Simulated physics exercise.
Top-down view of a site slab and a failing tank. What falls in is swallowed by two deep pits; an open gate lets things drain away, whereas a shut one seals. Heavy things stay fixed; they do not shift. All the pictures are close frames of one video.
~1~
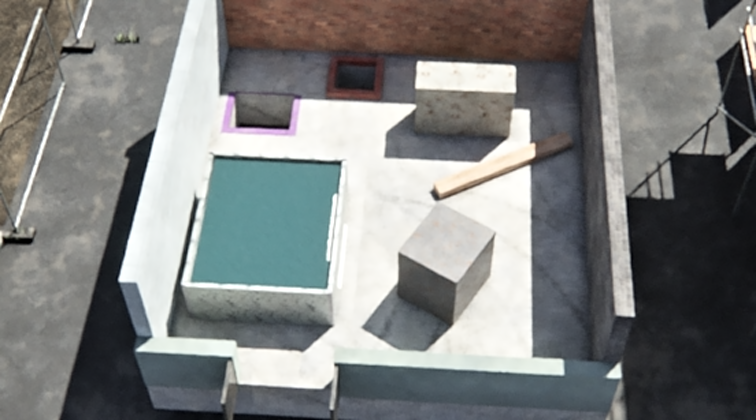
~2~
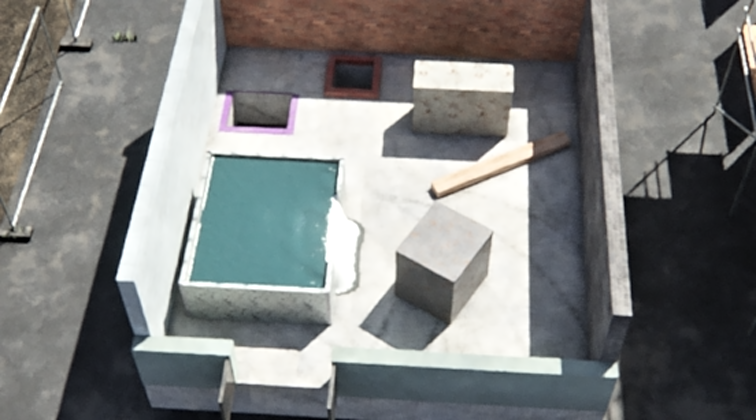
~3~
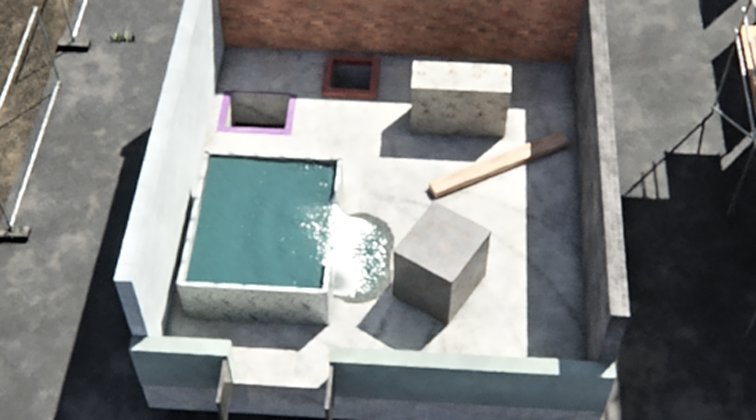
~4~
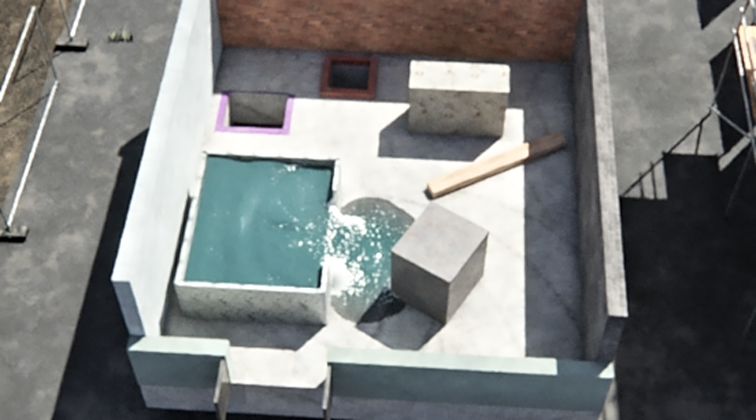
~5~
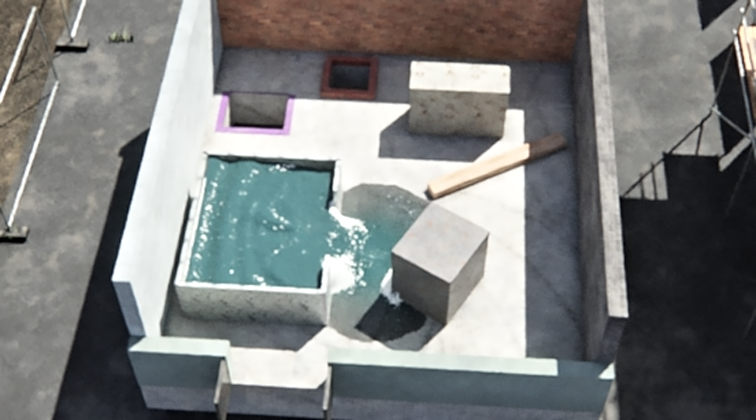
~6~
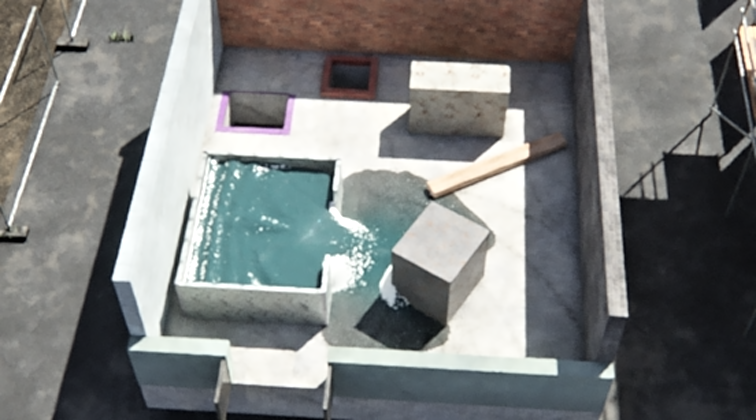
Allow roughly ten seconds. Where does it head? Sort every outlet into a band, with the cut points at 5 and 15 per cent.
Final shares: The gate 5 to 15 %; the purple pit 5 to 15 %; the red pit under 5 %.
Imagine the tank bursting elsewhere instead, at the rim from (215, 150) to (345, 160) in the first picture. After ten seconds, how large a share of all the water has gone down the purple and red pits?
In percent: Purple 55, red 10.
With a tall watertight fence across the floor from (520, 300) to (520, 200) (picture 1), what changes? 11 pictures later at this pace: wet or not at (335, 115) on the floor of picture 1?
Waterless.
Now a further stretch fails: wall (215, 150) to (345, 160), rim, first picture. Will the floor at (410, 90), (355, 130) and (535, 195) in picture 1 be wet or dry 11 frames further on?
First spot submerged, second spot submerged, third spot spared.
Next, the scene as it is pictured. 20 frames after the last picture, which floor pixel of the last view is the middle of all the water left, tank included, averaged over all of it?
The balance point is around (376, 234).
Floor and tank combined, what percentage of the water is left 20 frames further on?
Estimate: Near 98 %.
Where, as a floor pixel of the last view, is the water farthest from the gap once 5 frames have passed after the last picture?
Best guess: Near (570, 174).
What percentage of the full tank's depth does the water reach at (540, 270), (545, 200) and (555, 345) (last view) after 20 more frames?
About 12, 20 and 12 per cent.
A moment on, water covers 30 % of the floor; the gate 0 %, the purple pit 0 %, the red pit 0 %.
Next, water covers 45 % of the floor; the gate 0 %, the purple pit 0 %, the red pit 0 %.
Then, water covers 70 % of the floor; the gate 1 %, the purple pit 0 %, the red pit 0 %.
Later, water covers 85 % of the floor; the gate 3 %, the purple pit 3 %, the red pit 1 %.
In the end, water covers 95 % of the floor; the gate 8 %, the purple pit 9 %, the red pit 1 %.
